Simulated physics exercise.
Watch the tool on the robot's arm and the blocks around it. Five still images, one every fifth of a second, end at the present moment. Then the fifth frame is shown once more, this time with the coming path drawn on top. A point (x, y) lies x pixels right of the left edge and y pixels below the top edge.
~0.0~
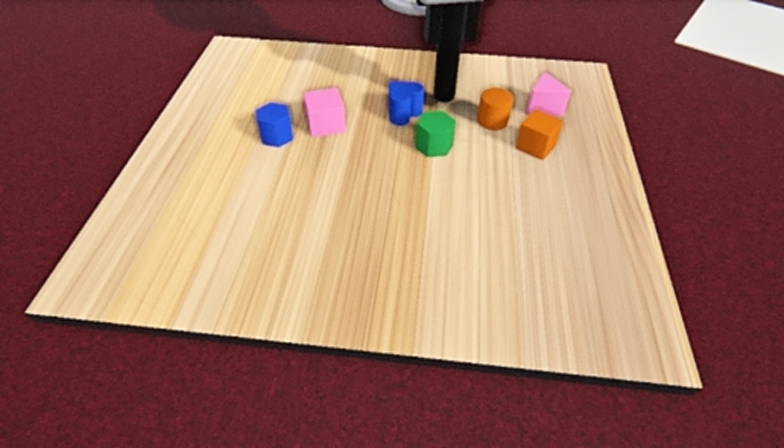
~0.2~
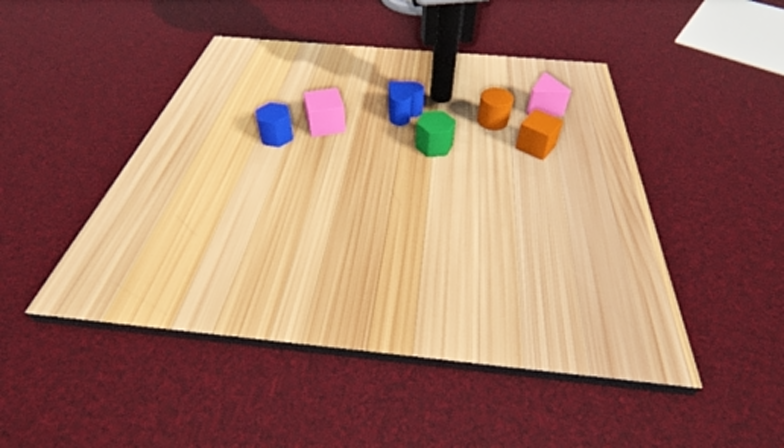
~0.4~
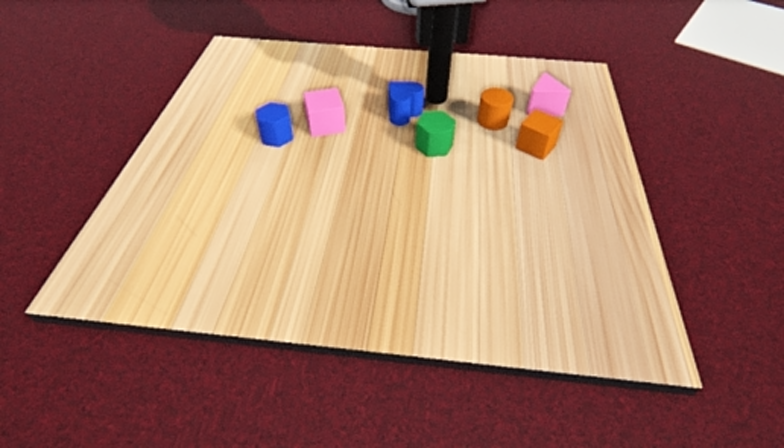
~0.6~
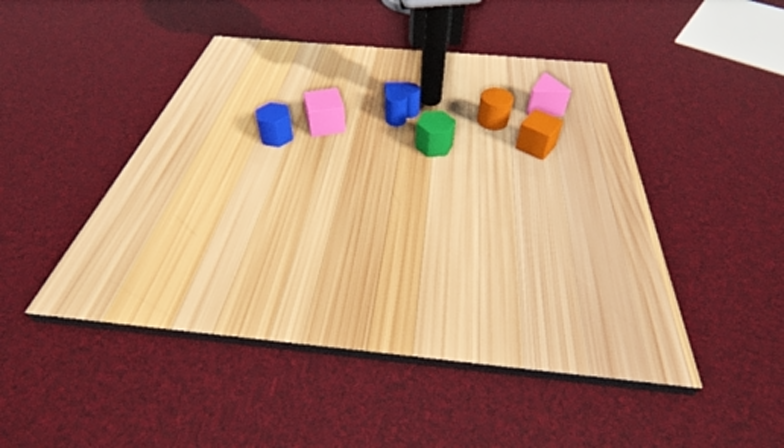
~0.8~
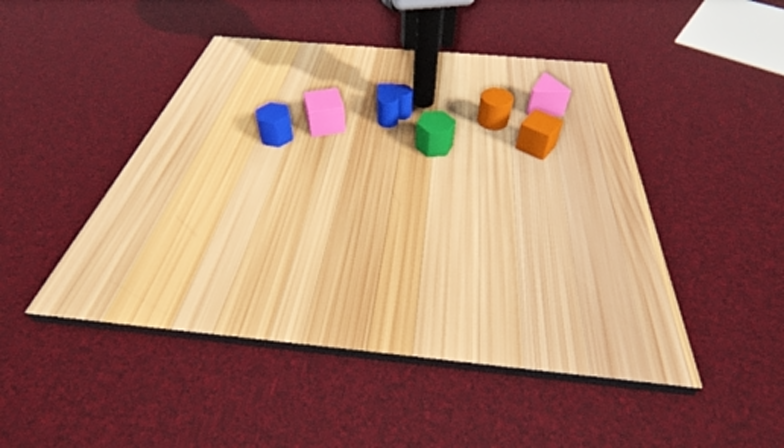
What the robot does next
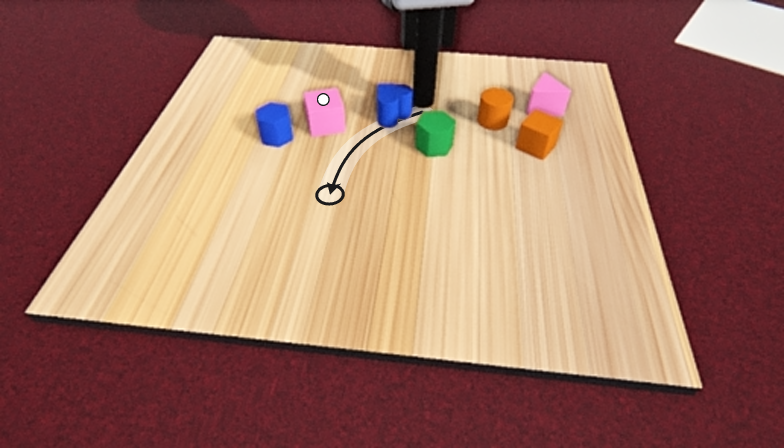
A robot arm moves left and nudges the blue heart-shaped block slightly left across the board.
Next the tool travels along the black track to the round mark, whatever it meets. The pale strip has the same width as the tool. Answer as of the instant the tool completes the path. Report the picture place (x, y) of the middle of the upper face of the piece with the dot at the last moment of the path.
At the end it should sit near (298, 98).
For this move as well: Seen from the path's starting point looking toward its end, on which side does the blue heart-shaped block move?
Side: Right.
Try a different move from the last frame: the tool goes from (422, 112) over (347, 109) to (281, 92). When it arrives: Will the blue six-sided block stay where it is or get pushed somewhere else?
That block will leave its spot.
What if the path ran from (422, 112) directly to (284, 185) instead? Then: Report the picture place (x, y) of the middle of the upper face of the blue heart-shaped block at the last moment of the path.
My prediction: (356, 96).
The line goes from (422, 112) via (380, 129) and (347, 157), ending at (330, 195); the dot is on the pink square.
The first path, step by step. One third of the way, tool at (379, 120); pink square at (309, 100), turned 20° clockwise; blue heart-shaped block at (346, 100), turned 30° clockwise.
Two thirds of the way, tool at (347, 148); blue six-sided block at (262, 112), turned 20° anticlockwise; pink square at (298, 98), turned 25° clockwise; blue heart-shaped block at (335, 103), turned 50° clockwise.
At the end, tool at (329, 185); blue six-sided block at (262, 112), turned 20° anticlockwise; pink square at (298, 98), turned 25° clockwise; blue heart-shaped block at (335, 103), turned 50° clockwise; green six-sided block unmoved.
